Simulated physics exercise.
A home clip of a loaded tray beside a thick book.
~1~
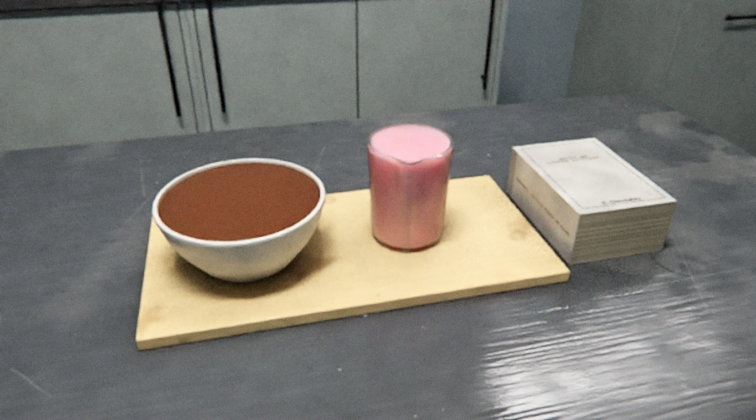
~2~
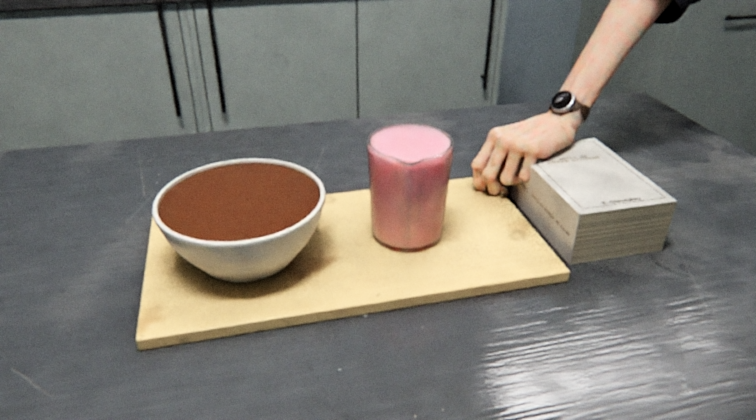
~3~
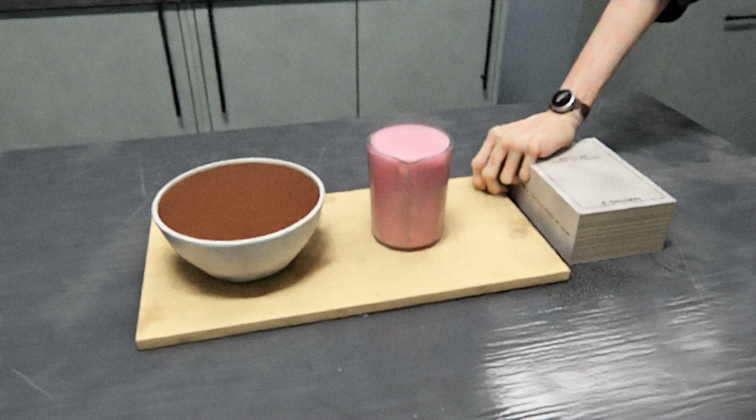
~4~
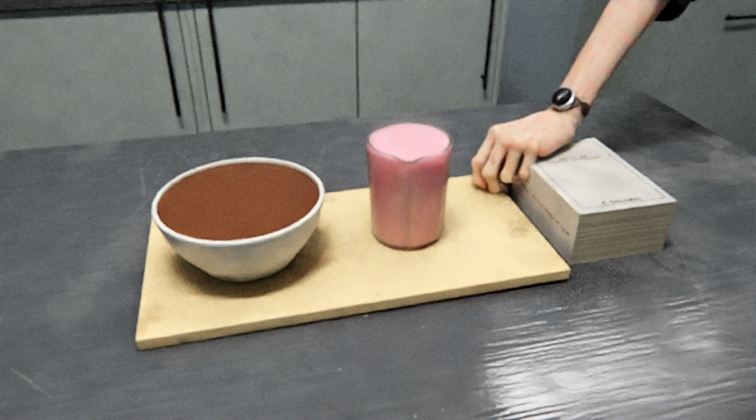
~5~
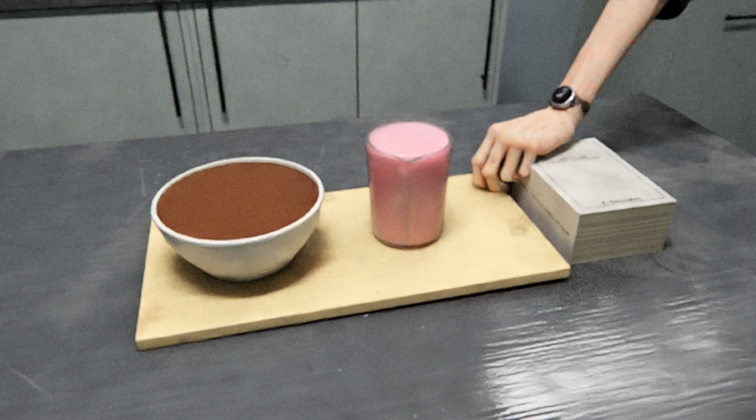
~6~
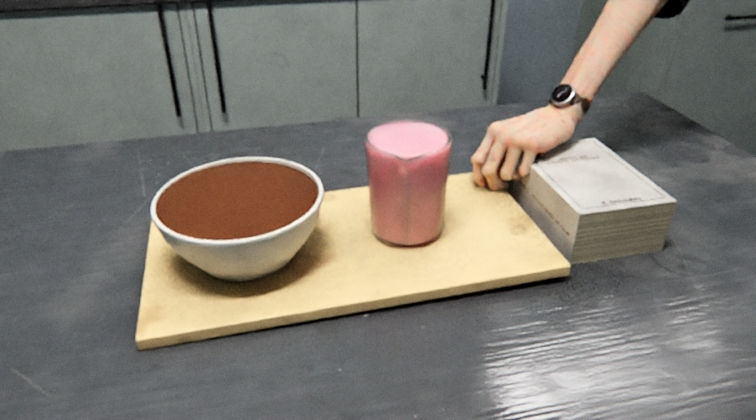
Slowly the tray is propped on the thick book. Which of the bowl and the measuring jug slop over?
The bowl spills and the measuring jug spills.
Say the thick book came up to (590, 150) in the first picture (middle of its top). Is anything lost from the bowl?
Then: Wets the top.
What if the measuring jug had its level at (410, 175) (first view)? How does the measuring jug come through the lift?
In that case: Keeps it in.
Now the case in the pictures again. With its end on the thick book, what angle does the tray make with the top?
At 10° or so.
A moment on, the tray slopes by about 5°; bowl, a puddle lies under it; measuring jug, a puddle lies under it.
Further on, the tray slopes by about 11°; bowl, a puddle lies under it; measuring jug, a puddle lies under it.
When it is over, the tray slopes by about 10°, resting on the thick book; bowl, a puddle lies under it; measuring jug, a puddle lies under it.
